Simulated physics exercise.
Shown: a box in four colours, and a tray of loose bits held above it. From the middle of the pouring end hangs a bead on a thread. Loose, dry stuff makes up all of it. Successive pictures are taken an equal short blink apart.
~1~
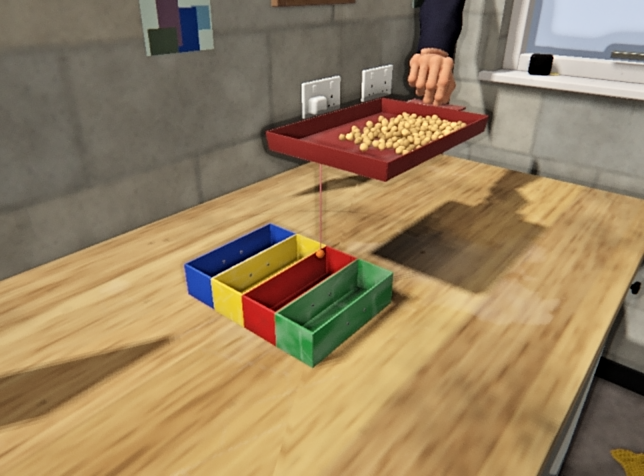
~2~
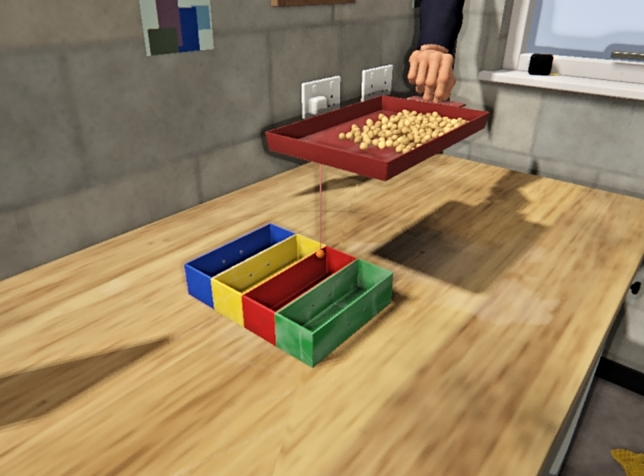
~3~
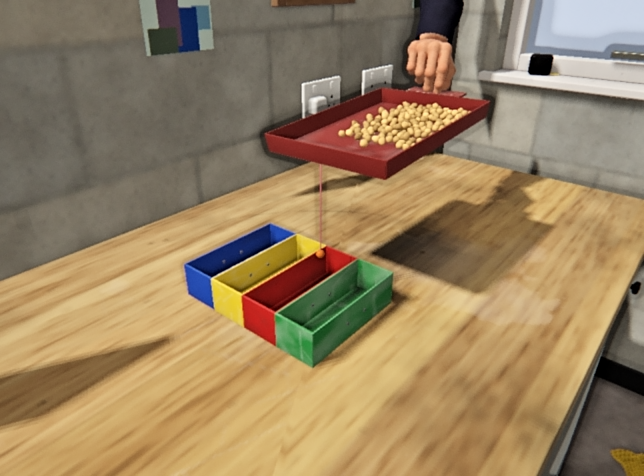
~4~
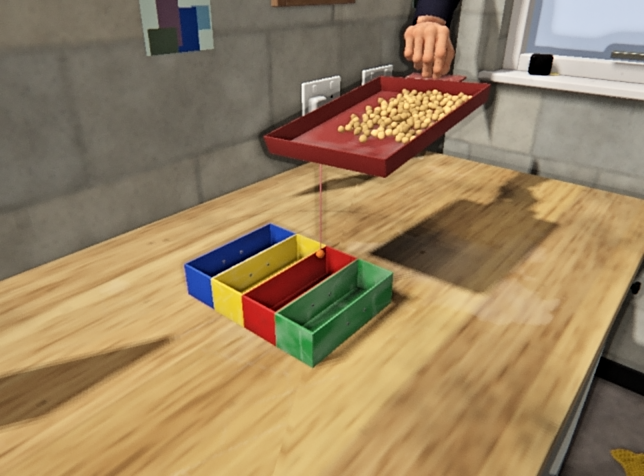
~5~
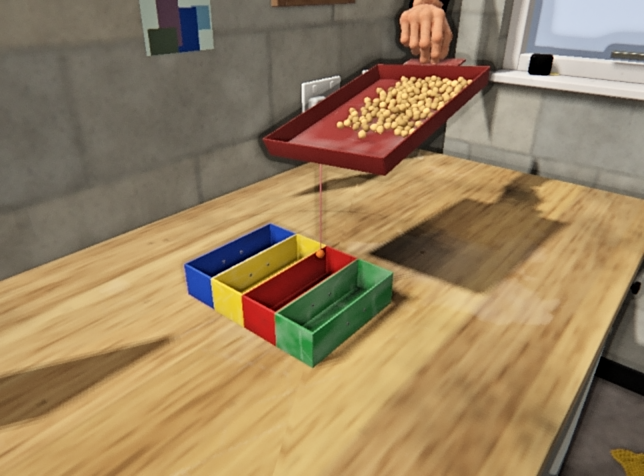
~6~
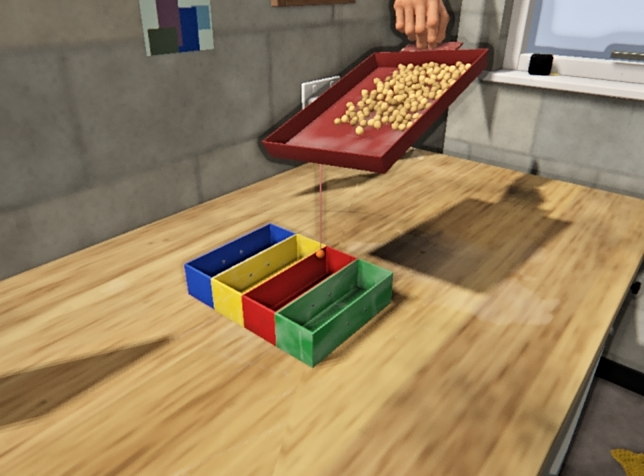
A red tray of dried chickpeas tilted gradually as a hand raised its far end, its near left corner dipping lowest, while the bead on a thread and the four-coloured box below stayed still.
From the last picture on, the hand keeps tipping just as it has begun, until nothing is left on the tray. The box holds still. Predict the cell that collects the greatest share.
The yellow cell collects the greatest share.
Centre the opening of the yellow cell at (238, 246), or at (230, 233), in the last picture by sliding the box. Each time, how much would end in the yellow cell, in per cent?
In the first position around 20 percent, in the second around 0 percent.
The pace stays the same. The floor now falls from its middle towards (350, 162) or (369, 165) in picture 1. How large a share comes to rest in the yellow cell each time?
10 % and 0 %, roughly.
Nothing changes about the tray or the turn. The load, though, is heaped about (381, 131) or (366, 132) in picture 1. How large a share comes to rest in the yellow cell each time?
Respectively 50 and 50 in a hundred.
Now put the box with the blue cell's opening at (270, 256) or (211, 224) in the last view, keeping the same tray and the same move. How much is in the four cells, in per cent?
About 80% and about 90%.
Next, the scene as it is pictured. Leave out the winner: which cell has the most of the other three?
Next in line is blue.
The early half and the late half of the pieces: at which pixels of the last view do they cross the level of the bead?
Initially about (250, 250); subsequently about (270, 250).
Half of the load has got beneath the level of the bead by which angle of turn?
Close to 115° of tilt at that moment.
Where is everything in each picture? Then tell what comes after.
In the first frame, corners of the pouring end near (269, 132) and (387, 161), level; middle of the load near (414, 131), dried chickpeas; bead on its thread near (320, 254); blue cell near (199, 284); yellow cell near (228, 299); red cell near (259, 317); green cell near (294, 337).
In the second frame, corners of the pouring end near (269, 132) and (387, 161), level; middle of the load near (414, 129).
In the third frame, corners of the pouring end near (268, 133) and (386, 160), tipped barely, lowest at the left corner; middle of the load near (414, 122).
In the fourth frame, corners of the pouring end near (267, 136) and (384, 158), tipped a little, lowest at the left corner; middle of the load near (414, 112).
In the fifth frame, corners of the pouring end near (266, 138) and (382, 156), tipped a little, lowest at the left corner; middle of the load near (413, 101).
In the sixth frame, corners of the pouring end near (265, 141) and (380, 155), tipped clearly, lowest at the left corner; middle of the load near (410, 91); blue cell near (199, 284); yellow cell near (228, 299); red cell near (259, 317); green cell near (294, 337).
Shortly afterwards, tray tipped steeply; the bulk on the tray; only a few in the yellow cell; only a few in the blue cell; a little falling or outside the box.
Next, tray tipped past a quarter turn; near half on the tray; near a quarter in the blue cell; a little in the yellow cell; only a few in the red cell; a little falling or outside the box.
Some moments later, tray tipped past a quarter turn; near half in the yellow cell; near a third in the blue cell; a little in the red cell; only a few in the green cell; only a few falling or outside the box.
In the end, tray tipped past a quarter turn; near half in the yellow cell; near a third in the blue cell; a little in the red cell; only a few in the green cell; only a few outside the box.
